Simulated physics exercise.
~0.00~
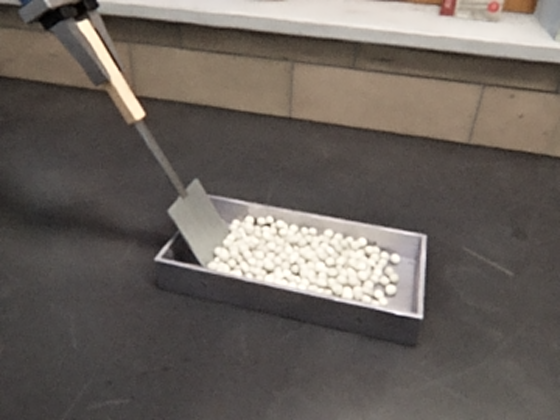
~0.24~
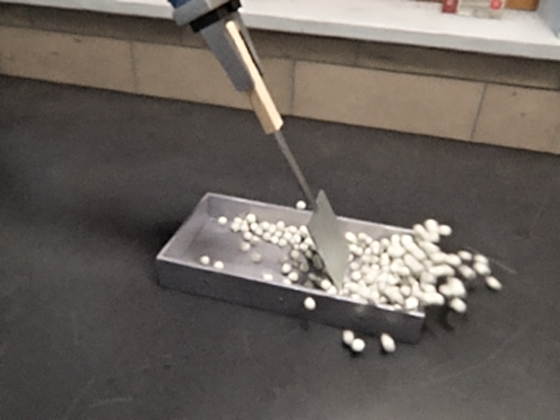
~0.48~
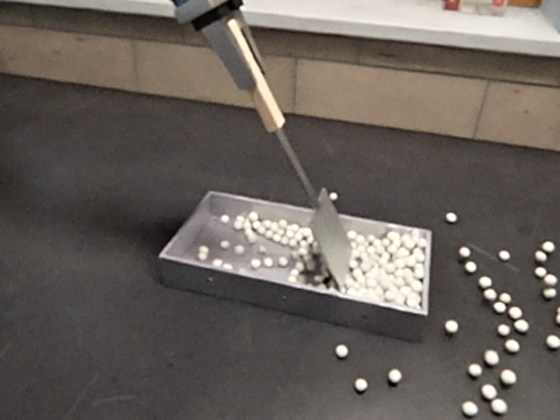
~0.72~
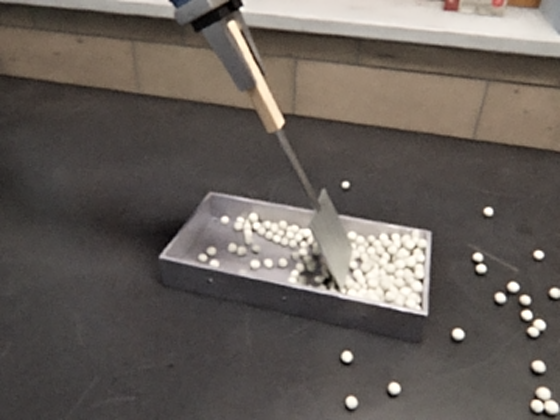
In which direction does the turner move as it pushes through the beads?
The turner moves to the right, pushing the beads along the trough.
